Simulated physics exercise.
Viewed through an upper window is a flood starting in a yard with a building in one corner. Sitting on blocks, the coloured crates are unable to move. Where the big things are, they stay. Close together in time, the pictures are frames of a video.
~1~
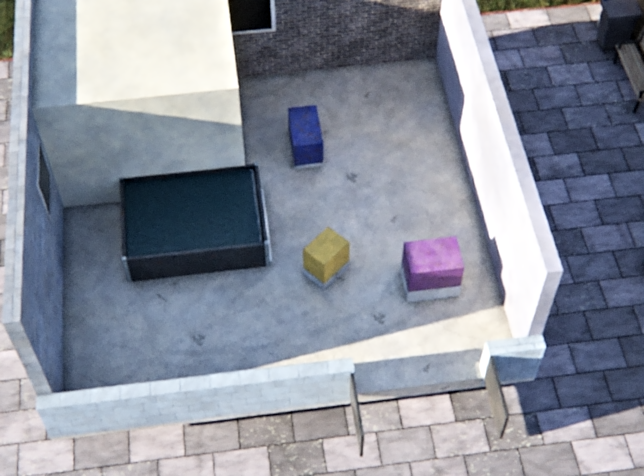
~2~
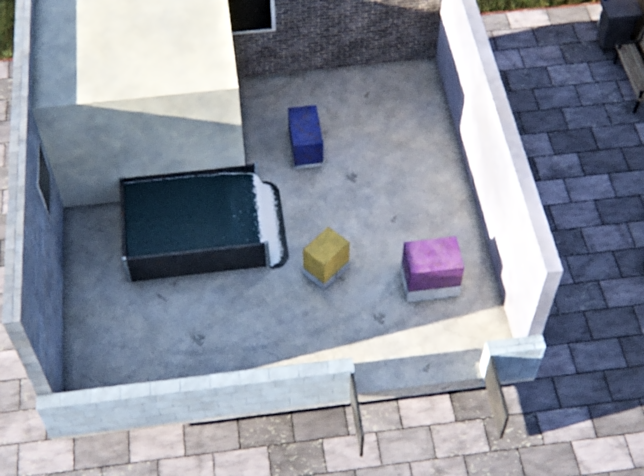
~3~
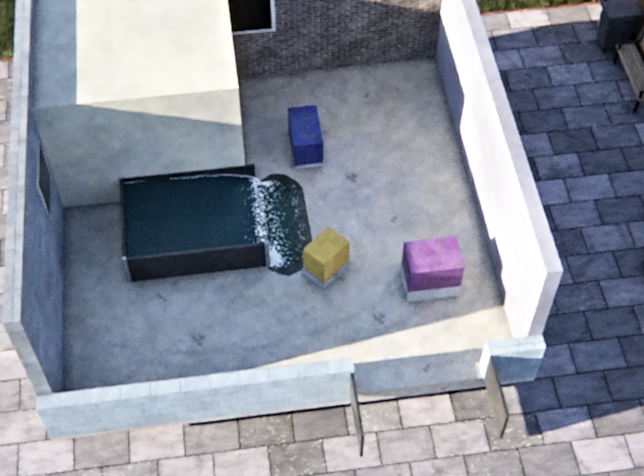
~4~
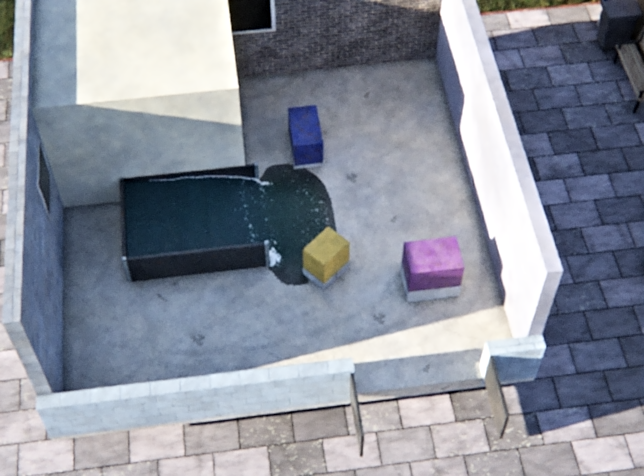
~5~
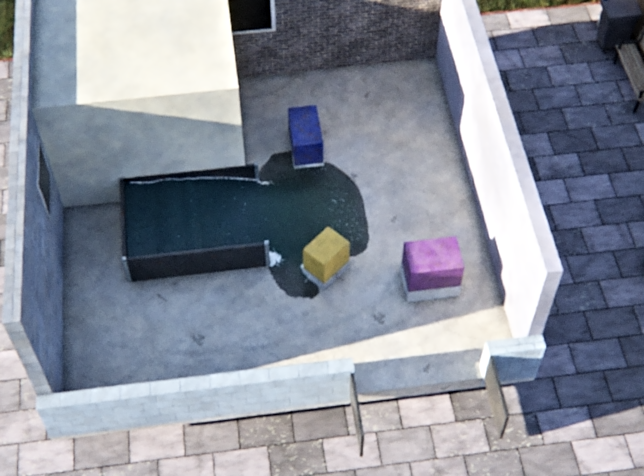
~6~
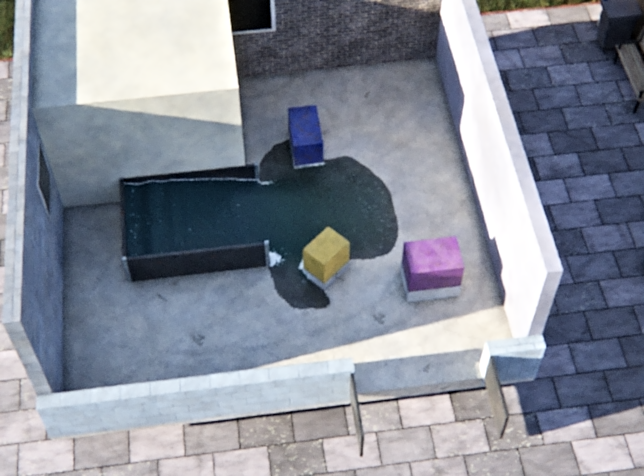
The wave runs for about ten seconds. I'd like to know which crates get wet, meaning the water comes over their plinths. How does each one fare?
The purple crate does not get wet. The yellow crate does get wet. The blue crate does get wet.
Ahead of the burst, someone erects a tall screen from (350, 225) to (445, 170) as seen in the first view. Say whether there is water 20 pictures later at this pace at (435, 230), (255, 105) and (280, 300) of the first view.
As listed: Awash, wet, under water.
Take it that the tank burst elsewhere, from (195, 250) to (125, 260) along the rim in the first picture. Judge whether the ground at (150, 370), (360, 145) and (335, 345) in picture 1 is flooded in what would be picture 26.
The first comes out soaked, the second untouched, the third soaked.
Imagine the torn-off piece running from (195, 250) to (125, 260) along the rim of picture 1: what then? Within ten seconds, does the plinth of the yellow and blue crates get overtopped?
My take: The yellow one stays clear, while the blue one stays clear.
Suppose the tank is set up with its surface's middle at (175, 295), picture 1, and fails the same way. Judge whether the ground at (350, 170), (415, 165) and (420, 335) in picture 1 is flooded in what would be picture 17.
Submerged, submerged, submerged.
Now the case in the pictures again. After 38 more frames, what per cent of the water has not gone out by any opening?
Around 94 percent.
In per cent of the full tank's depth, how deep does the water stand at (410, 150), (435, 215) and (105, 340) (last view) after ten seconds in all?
Roughly 10, 14 and 6 per cent, in turn.
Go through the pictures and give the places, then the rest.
In the first frame, the open tank at (193, 213) is whole and still.
In the second frame, water pours out at (261, 218) and has run to (262, 184).
In the third frame, water pours out at (261, 219) and has run to (285, 179).
In the fourth frame, water pours out at (261, 220) and has run to (297, 170).
In the fifth frame, water pours out at (261, 220) and has run to (353, 188).
In the sixth frame, the front is at (384, 192), out from the gap at (261, 220).
A moment on, water covers 30 % of the floor; the purple crate water round its plinth, the yellow crate water round its plinth, the blue crate water round its plinth.
Next, water covers 40 % of the floor; the purple crate water round its plinth, the yellow crate water round its plinth, the blue crate water round its plinth.
Then, water covers 55 % of the floor; the purple crate water round its plinth, the yellow crate water round its plinth, the blue crate water round its plinth.
Later, water covers 75 % of the floor; the purple crate water round its plinth, the yellow crate water round its plinth, the blue crate water round its plinth.
In the end, water covers 90 % of the floor; the purple crate stayed above the water, the yellow crate was topped, the blue crate was topped.
